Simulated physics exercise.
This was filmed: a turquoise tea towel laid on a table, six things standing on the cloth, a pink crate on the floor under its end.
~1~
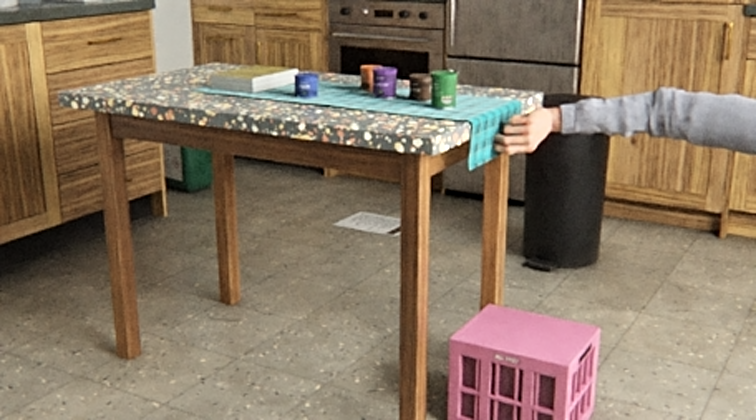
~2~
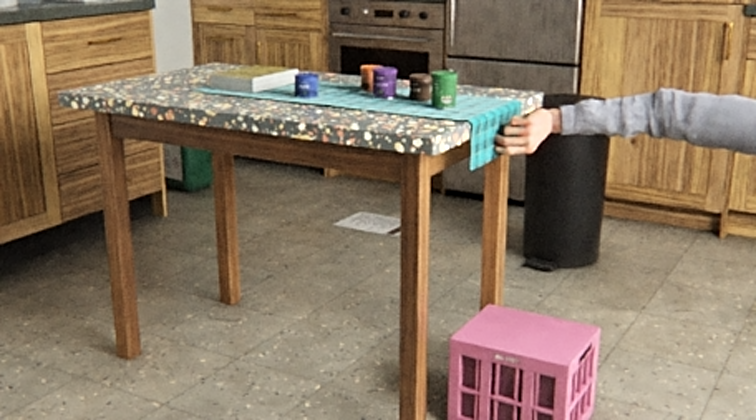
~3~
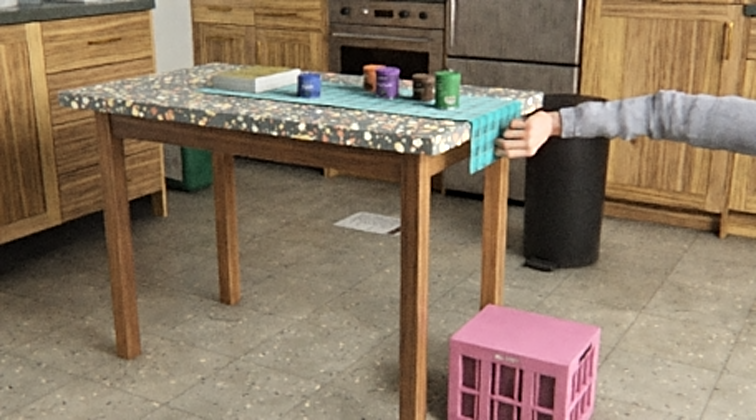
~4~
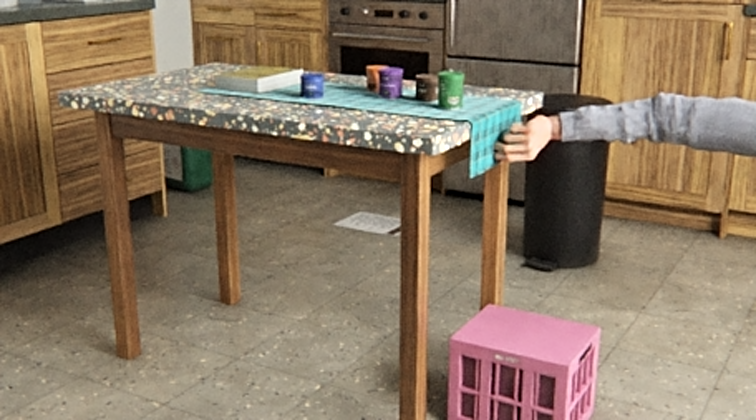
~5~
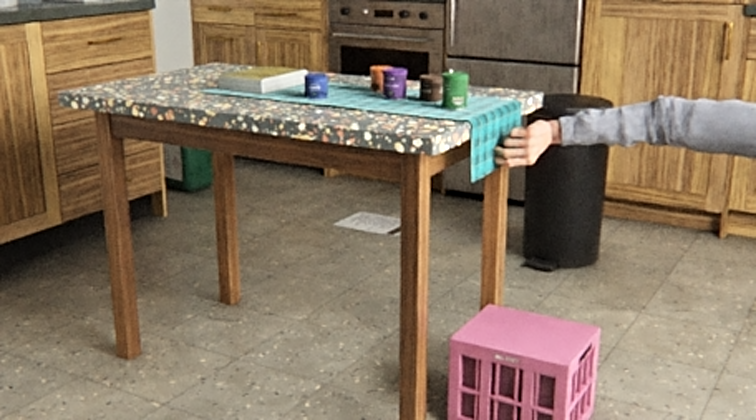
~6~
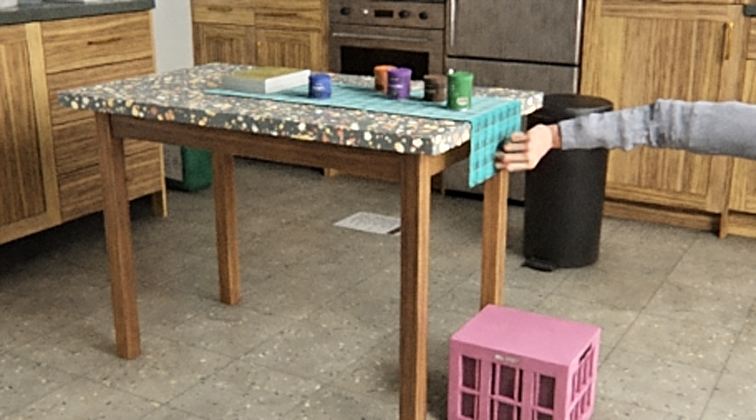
To begin with, a hand reaching in from the right grips the end of a turquoise cloth on a speckled table, with five small colored pots and a book standing on it. The hand then slowly draws the cloth down over the table's edge, and the pots and book shift slightly rightward with it.
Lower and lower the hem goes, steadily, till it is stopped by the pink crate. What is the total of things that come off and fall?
Count them up and you get four things gone over the edge.
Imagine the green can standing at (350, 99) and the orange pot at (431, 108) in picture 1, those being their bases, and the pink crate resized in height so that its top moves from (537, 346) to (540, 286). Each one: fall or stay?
In the end the green can is still on top and the orange pot is no longer on top.
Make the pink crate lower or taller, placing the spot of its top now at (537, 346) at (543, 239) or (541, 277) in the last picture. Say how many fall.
Numbers: 1; 2.
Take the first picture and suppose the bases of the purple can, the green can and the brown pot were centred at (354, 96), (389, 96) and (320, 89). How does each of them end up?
Of these three, the purple can takes a tumble, the green can takes a tumble, the brown pot rides it out.
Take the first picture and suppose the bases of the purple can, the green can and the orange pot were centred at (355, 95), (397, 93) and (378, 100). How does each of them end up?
The purple can is carried off; the green can falls; the orange pot comes down.
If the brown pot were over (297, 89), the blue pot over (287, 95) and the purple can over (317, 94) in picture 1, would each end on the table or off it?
The brown pot survives, the blue pot keeps its place on top, the purple can keeps its place on top.
Soon after, hem near (496, 227); green can gone.
Then, hem near (496, 284); green can, brown pot and purple can gone.
At rest, hem on the crate; green can, brown pot, purple can and orange pot gone. It carries off four.
